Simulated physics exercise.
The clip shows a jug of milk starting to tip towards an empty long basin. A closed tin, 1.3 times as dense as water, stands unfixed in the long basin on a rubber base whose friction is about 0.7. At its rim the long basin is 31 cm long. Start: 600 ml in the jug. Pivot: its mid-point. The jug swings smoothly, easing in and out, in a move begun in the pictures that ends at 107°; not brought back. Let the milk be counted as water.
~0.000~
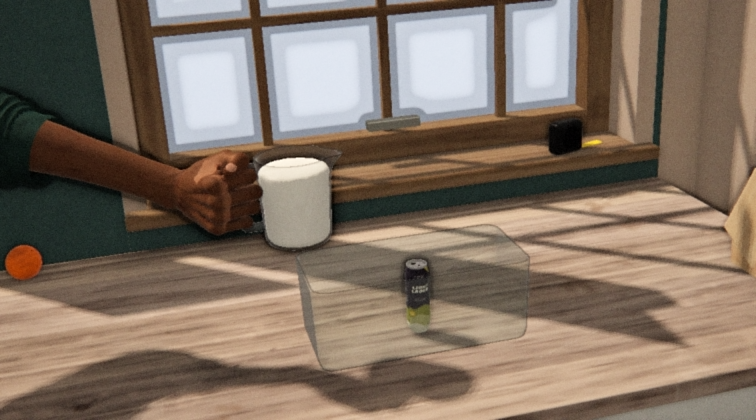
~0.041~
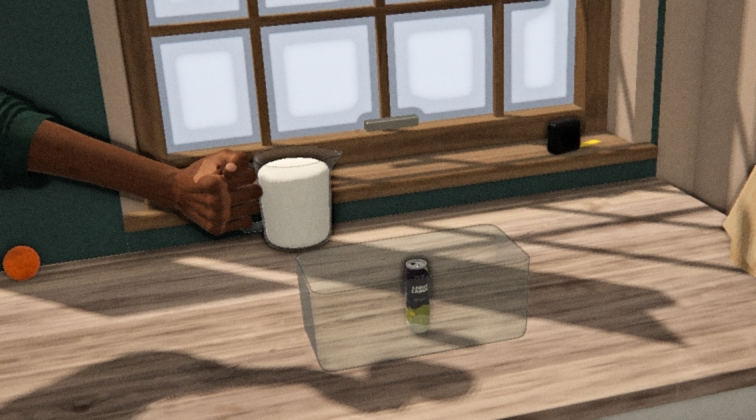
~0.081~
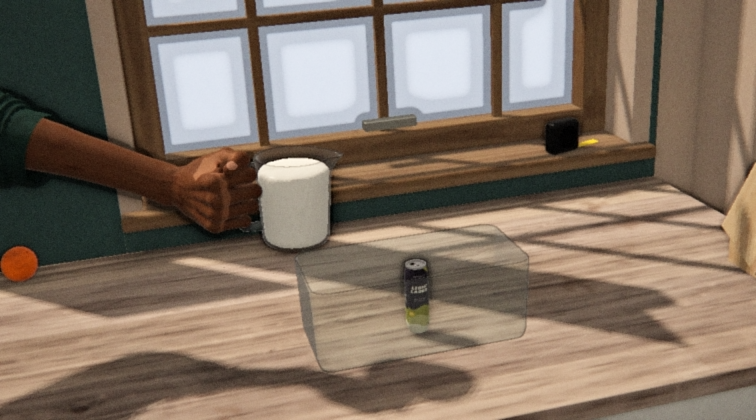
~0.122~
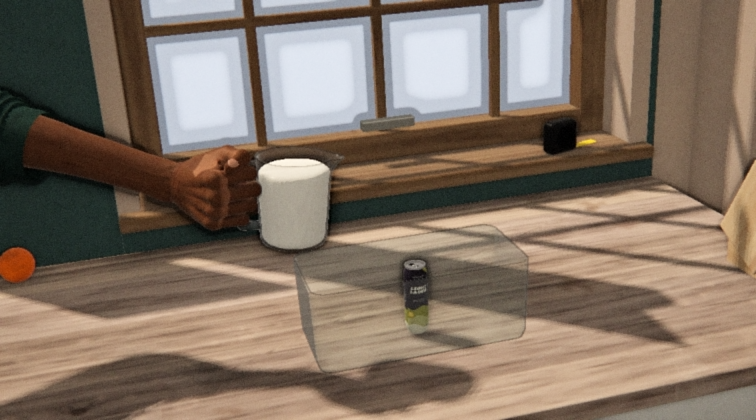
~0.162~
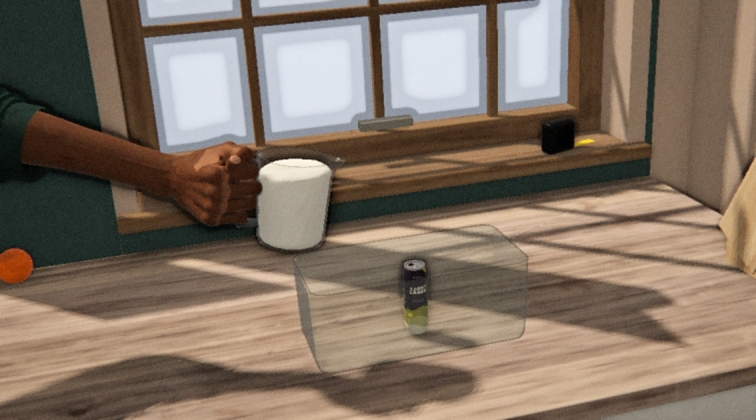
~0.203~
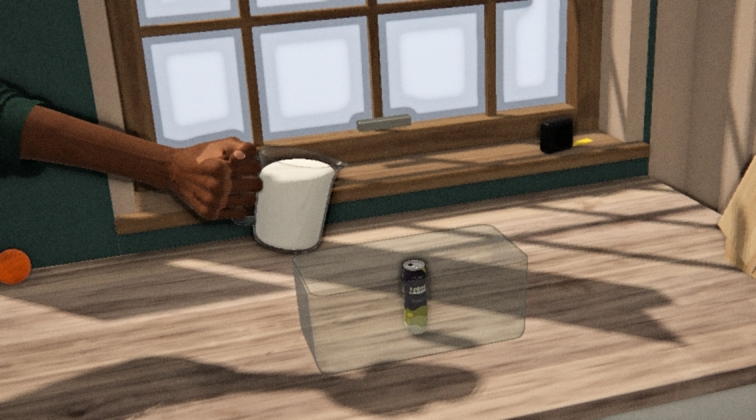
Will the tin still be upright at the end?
My bet is it never capsizes.
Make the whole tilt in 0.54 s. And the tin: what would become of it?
The tin stays on its base.
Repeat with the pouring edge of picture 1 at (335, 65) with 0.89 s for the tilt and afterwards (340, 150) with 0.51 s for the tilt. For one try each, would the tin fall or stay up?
In the first try it comes down; in the second it remains standing.
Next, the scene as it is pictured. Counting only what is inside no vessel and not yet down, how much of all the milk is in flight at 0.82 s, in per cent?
Estimate: About 14 in a hundred.
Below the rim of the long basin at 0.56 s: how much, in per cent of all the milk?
Roughly 8 percent.
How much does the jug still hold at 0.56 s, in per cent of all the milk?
I'd put it near 76 percent.
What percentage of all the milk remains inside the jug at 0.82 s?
22 %.
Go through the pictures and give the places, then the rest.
In the first picture, it leans 0°; its right rim is at (342, 151); the milk meets the walls at (258, 172) and (328, 163); the long basin's rim runs from (304, 274) to (513, 242); the tin's top is at (417, 267).
In the second picture, it leans 1°; its right rim is at (342, 151); the milk meets the walls at (258, 172) and (328, 163).
In the third picture, it leans 2°; its right rim is at (343, 153); the milk meets the walls at (258, 172) and (328, 164).
In the fourth picture, it leans 5°; its right rim is at (344, 155); the milk meets the walls at (258, 172) and (329, 165).
In the fifth picture, it leans 9°; its right rim is at (346, 159); the milk meets the walls at (259, 173) and (331, 166).
In the sixth picture, it leans 13°; its right rim is at (348, 163); the milk meets the walls at (260, 174) and (333, 166).
Then, 0.56 s in, the tilt is 74° and 75 per cent is still to pour; the tin stands where it began.
Then, 0.82 s in, the tilt is 105° and 21 per cent is still to pour; the tin stands where it began.
Then, 1.09 s in, the tilt is 107° and 1 per cent is still to pour; the tin stands where it began.
Then, 1.39 s in, the tilt is 107° and 0 per cent is still to pour; the tin stands where it began.
Finally, the tin stands where it began.
